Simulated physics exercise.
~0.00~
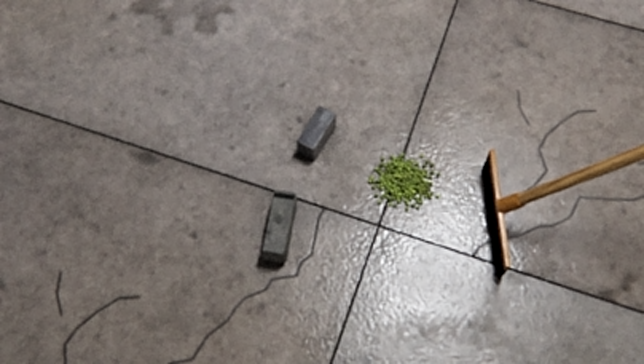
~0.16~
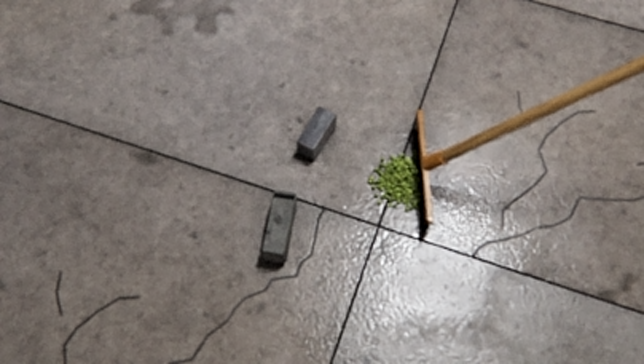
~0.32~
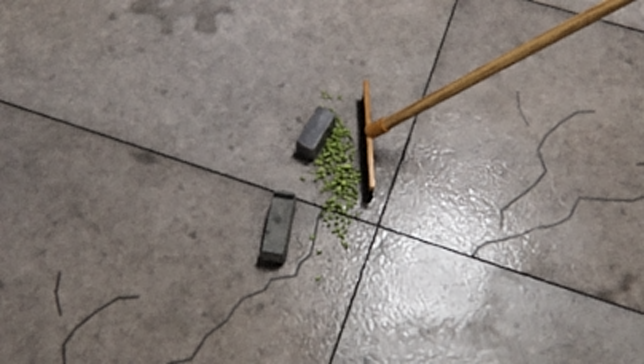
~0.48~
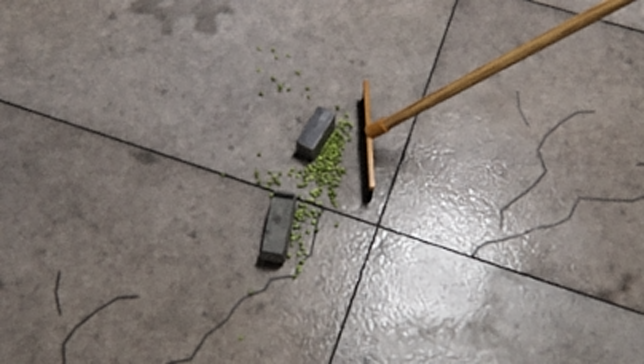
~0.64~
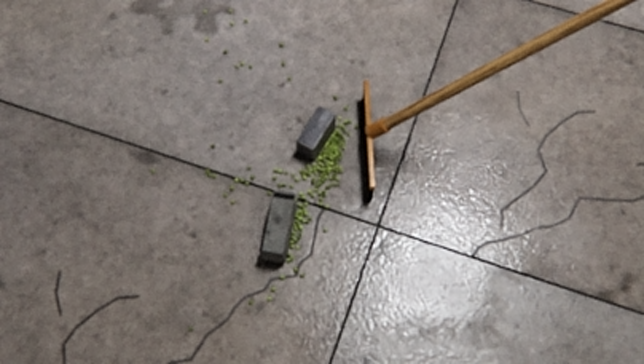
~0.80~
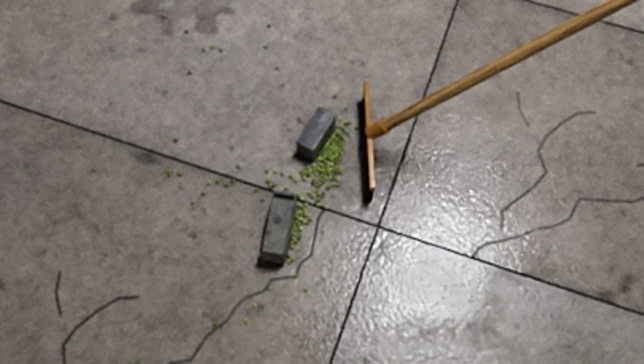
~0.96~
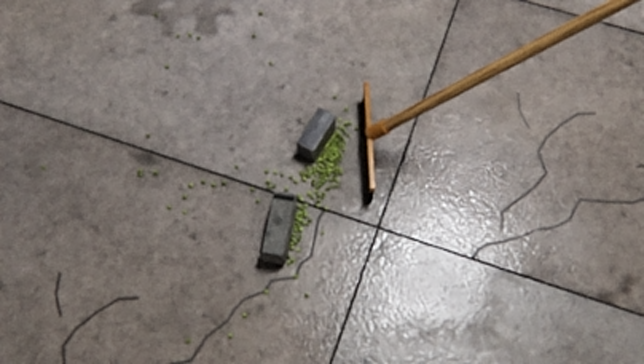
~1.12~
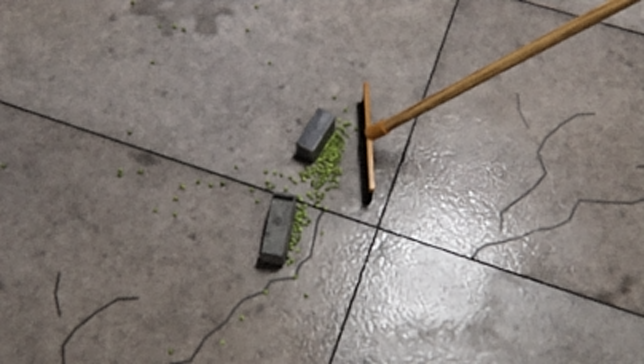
Wooden-handled squeegee sweeping a pile of green pieces left against two grey blocks, most stopping there while some scatter beyond.
